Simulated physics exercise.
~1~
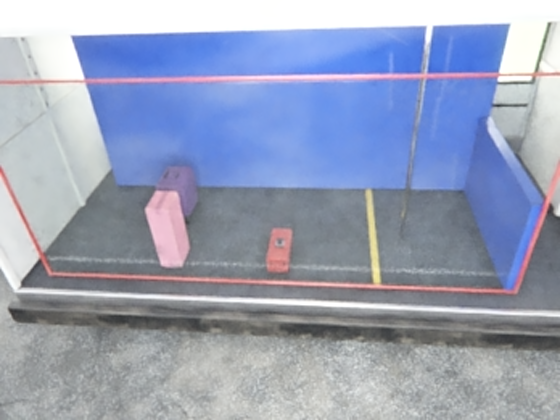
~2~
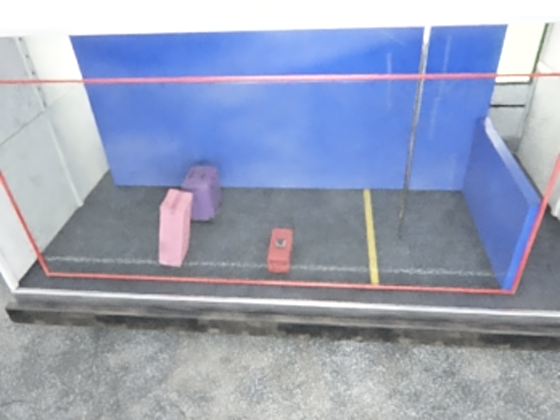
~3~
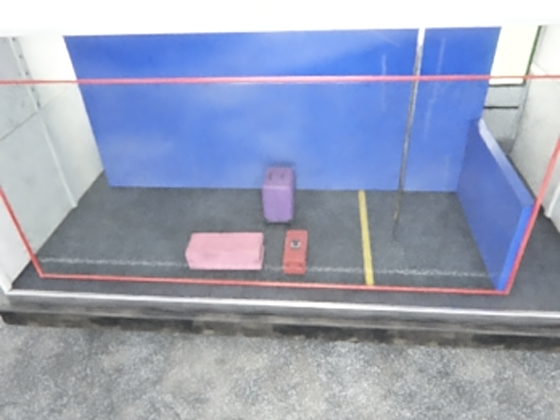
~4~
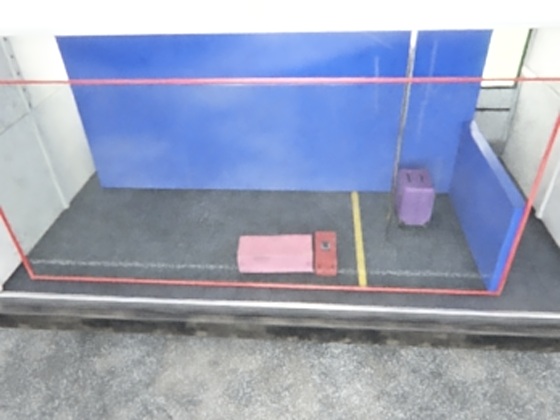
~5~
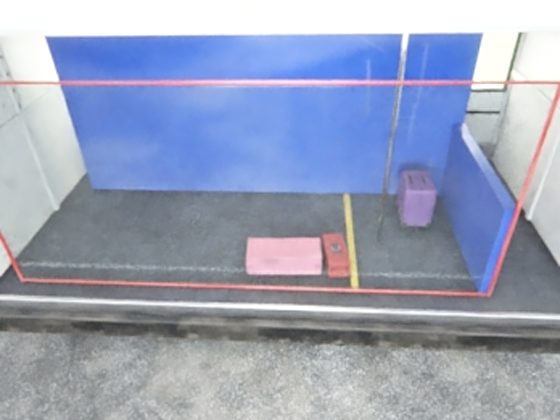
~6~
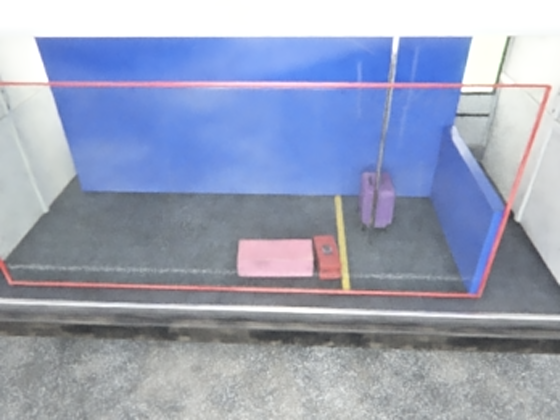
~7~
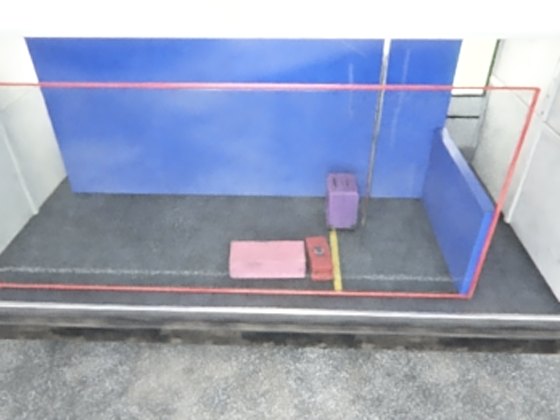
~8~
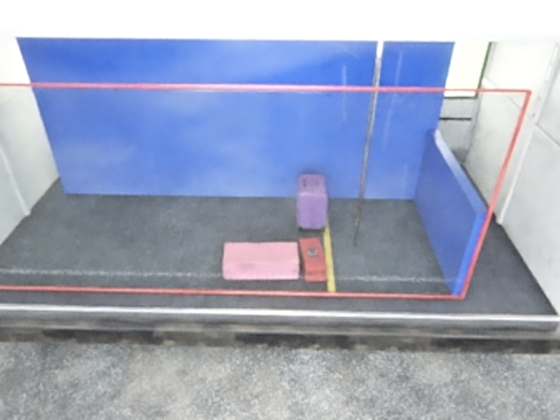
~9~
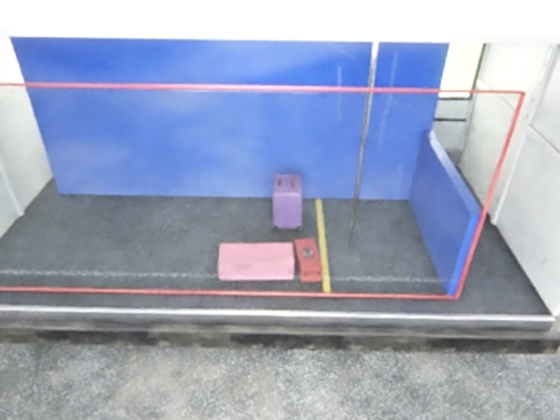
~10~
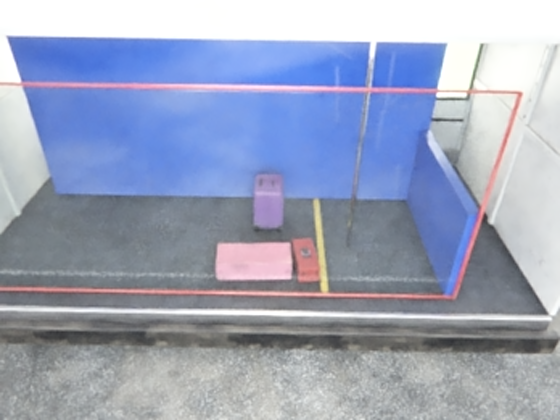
A purple case rolled right across the dark floor while a tall pink box tipped onto its side and slid with a red toolbox, both stopping short of the yellow line; the case then drifted back left past the line, ending behind the pink box.
